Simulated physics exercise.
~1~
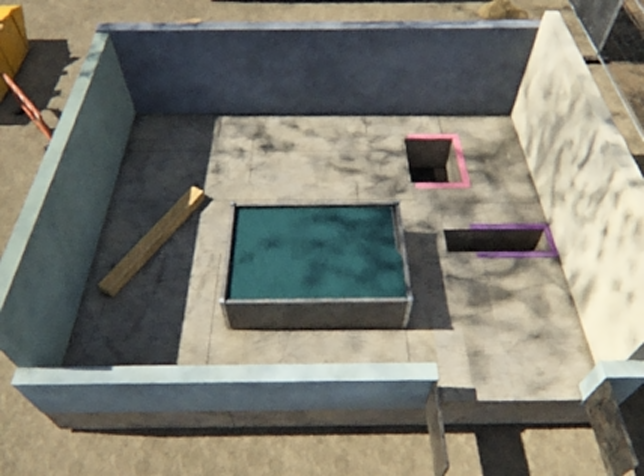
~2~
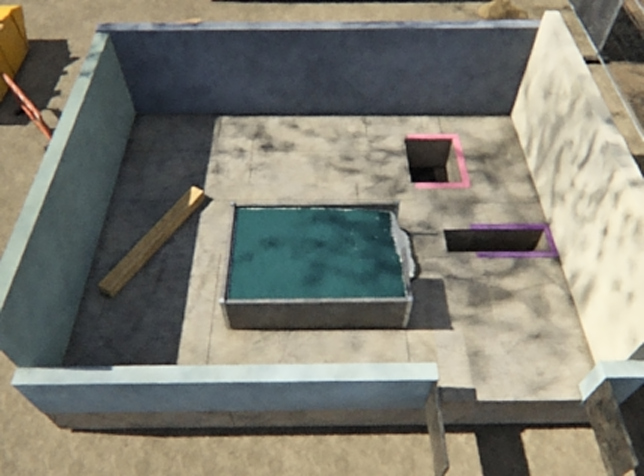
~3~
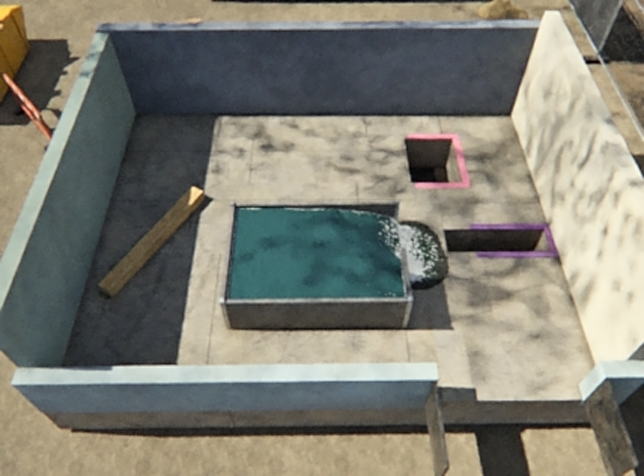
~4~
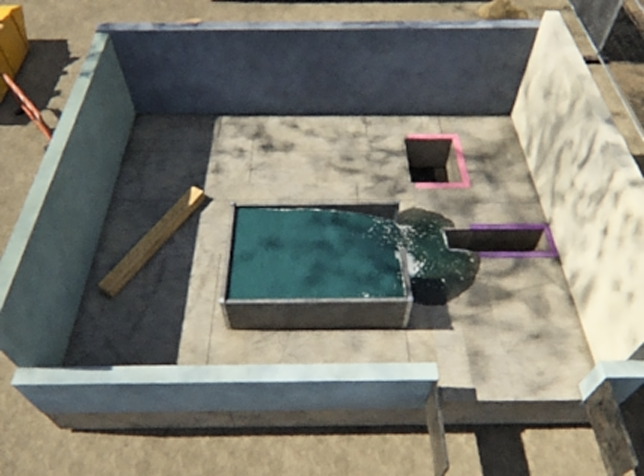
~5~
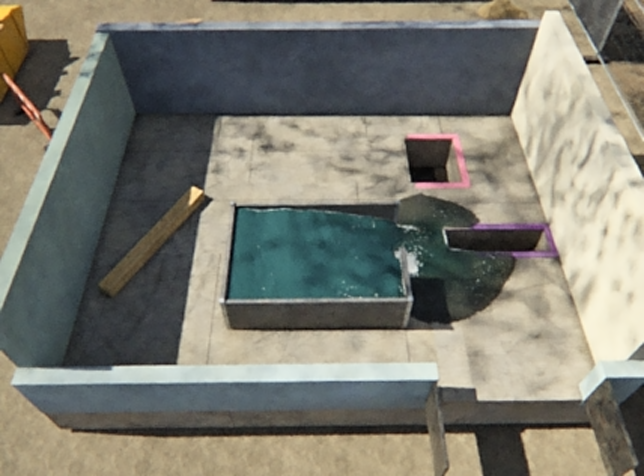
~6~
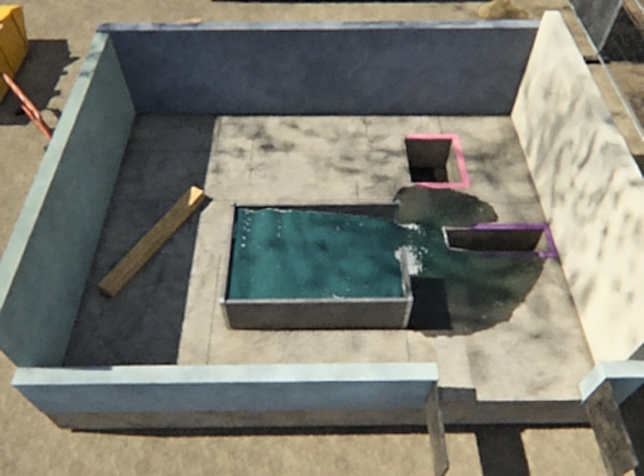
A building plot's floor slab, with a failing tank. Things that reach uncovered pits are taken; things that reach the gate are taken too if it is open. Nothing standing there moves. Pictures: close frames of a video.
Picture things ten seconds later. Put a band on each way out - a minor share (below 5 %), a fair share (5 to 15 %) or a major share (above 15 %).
In order: The gate carries off five to fifteen per cent; the pink pit carries off five to fifteen per cent; the purple pit carries off upward of fifteen per cent.
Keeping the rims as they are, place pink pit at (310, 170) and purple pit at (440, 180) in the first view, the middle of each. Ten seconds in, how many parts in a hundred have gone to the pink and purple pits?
The pink pit takes 6 per cent, and the purple pit takes 15 per cent.
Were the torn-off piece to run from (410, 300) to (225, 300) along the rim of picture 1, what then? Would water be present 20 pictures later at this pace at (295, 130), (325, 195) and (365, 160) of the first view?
In the order asked: Out of reach, out of reach, out of reach.
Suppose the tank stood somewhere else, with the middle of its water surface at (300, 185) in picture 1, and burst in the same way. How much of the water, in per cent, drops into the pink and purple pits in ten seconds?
Estimated shares - pink: Some 45 in a hundred; purple: Some 25 in a hundred.
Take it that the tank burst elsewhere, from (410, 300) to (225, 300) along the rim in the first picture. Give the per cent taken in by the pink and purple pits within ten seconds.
Near enough: Pink 2 percent, purple 15 percent.
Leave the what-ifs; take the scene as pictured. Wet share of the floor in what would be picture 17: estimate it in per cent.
That should be about 20 %.
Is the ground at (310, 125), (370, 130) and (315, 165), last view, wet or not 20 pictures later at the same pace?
The readings in sequence are waterless, waterless, waterless.
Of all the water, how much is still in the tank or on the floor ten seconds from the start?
Roughly 36 parts in every hundred.
A moment on, water covers 20 % of the floor; the gate 0 %, the pink pit 1 %, the purple pit 8 %.
Next, water covers 20 % of the floor; the gate 0 %, the pink pit 2 %, the purple pit 15 %.
Then, water covers 25 % of the floor; the gate 2 %, the pink pit 3 %, the purple pit 24 %.
Later, water covers 40 % of the floor; the gate 7 %, the pink pit 5 %, the purple pit 35 %.
In the end, water covers 45 % of the floor; the gate 11 %, the pink pit 8 %, the purple pit 44 %.
